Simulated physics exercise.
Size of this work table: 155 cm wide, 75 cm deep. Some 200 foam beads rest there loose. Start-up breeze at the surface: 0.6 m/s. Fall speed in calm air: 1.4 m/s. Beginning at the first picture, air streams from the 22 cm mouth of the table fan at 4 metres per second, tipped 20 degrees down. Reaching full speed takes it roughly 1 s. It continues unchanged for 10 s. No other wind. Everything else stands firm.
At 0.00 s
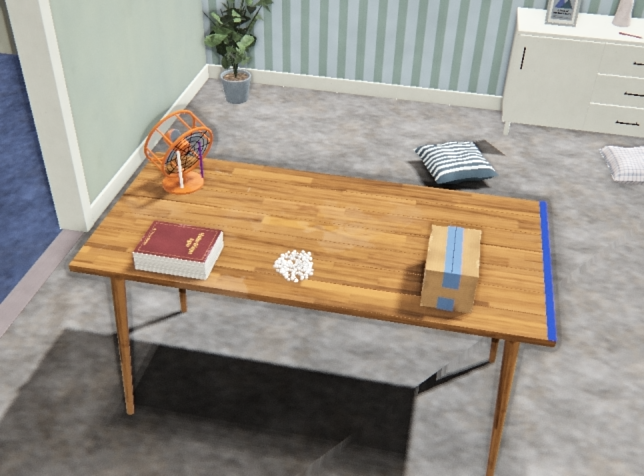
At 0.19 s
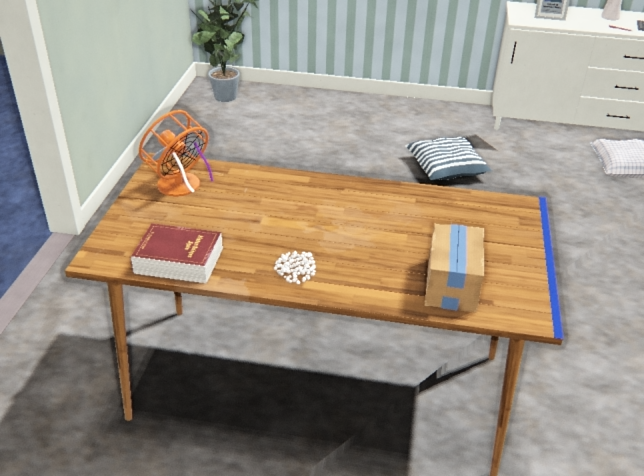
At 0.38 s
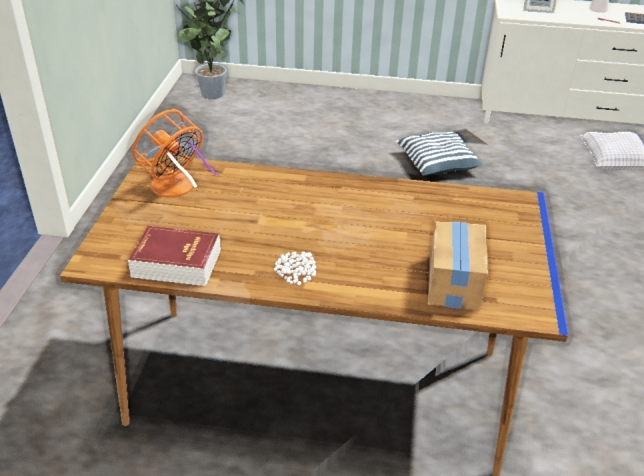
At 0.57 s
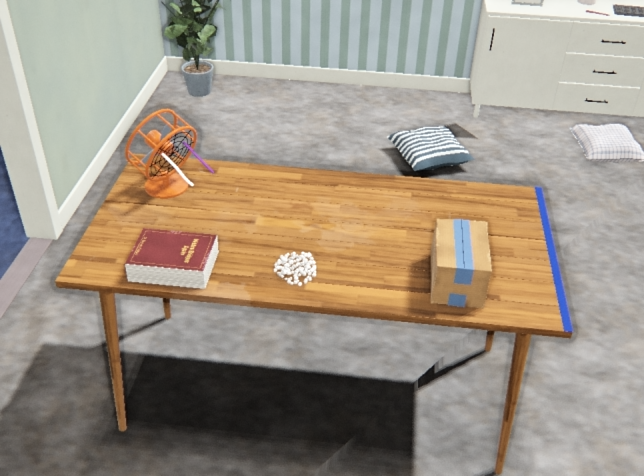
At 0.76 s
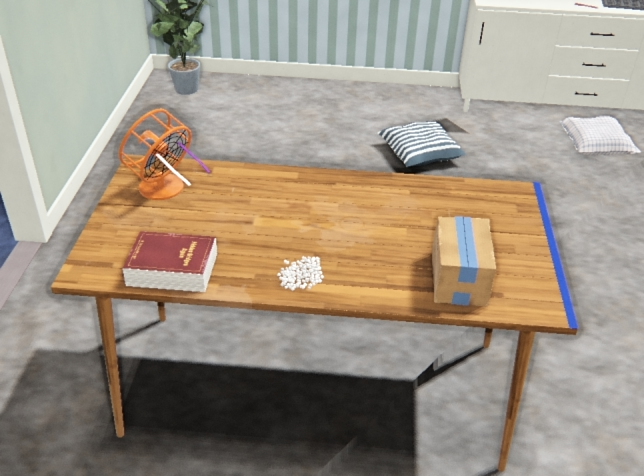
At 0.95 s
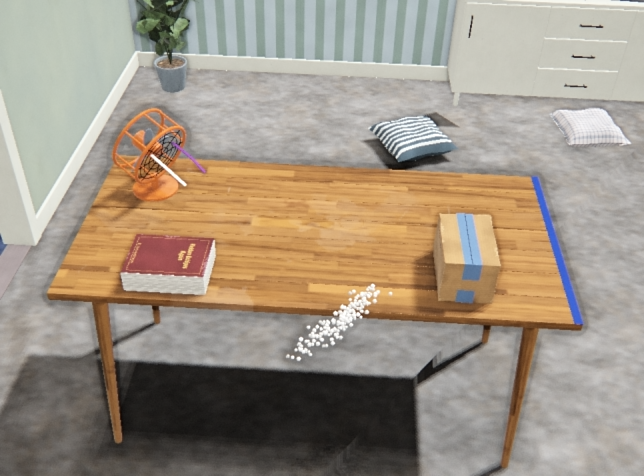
White foam beads lie in a small loose pile on a wooden table, seen from above in a room with striped wallpaper. An orange fan stands at the back left, a red book at the front left, and a taped brown box near the blue right edge. As the camera drifts left around the table, the beads stay still, then scatter toward the viewer and rightward, some out past the front edge.
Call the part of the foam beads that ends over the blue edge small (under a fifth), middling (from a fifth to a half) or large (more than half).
Small.
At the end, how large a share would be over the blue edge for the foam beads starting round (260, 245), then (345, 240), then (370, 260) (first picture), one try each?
0 %, 80 %, 40 %.
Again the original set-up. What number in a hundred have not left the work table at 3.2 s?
The remaining share is about 0 %.
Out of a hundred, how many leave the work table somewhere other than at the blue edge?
I would say close to 100 %.
After 2.0 s, 0 % are over the blue edge; 100 % have settled or left.
After 3.2 s, 0 % are over the blue edge; 100 % have settled or left.
After 5.5 s, 0 % are over the blue edge; 100 % have settled or left.
After 10.0 s, at the end, 0 % are over the blue edge.
